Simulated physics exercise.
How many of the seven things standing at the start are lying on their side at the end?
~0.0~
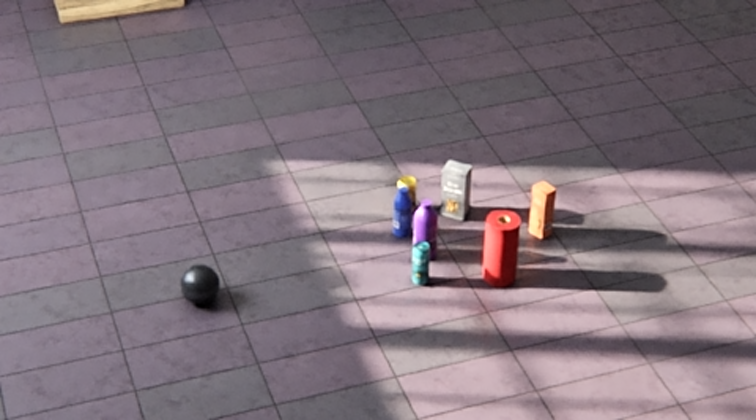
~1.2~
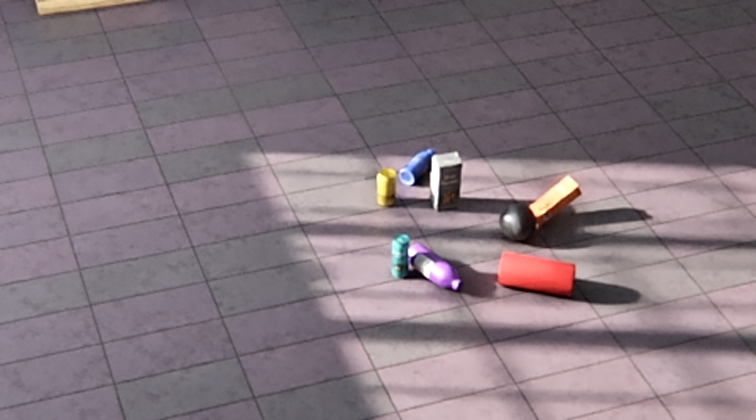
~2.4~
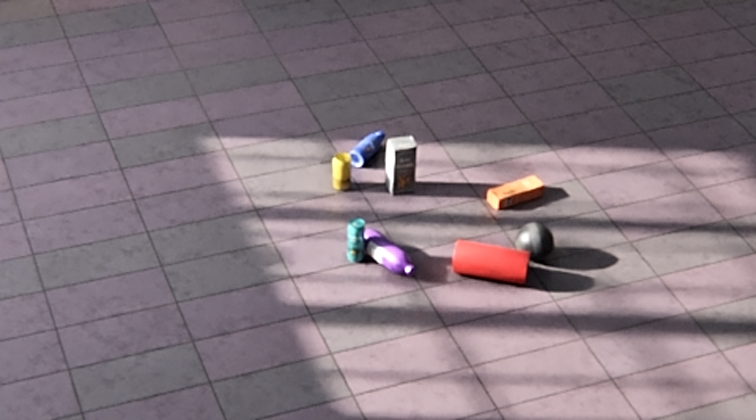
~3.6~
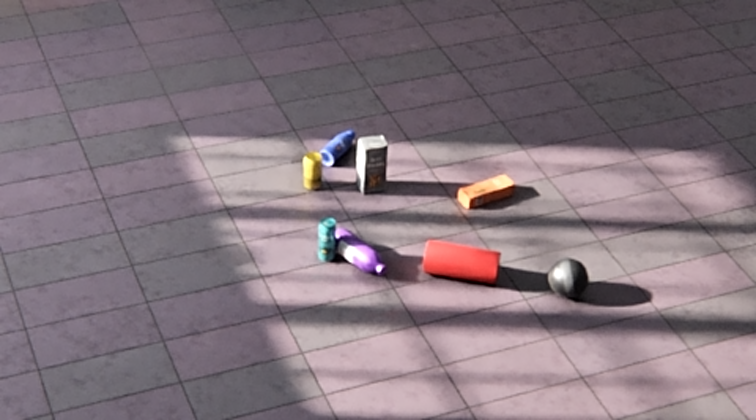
Four of them are lying on their side at the end, namely the red roll, the orange carton, the purple bottle and the blue bottle.
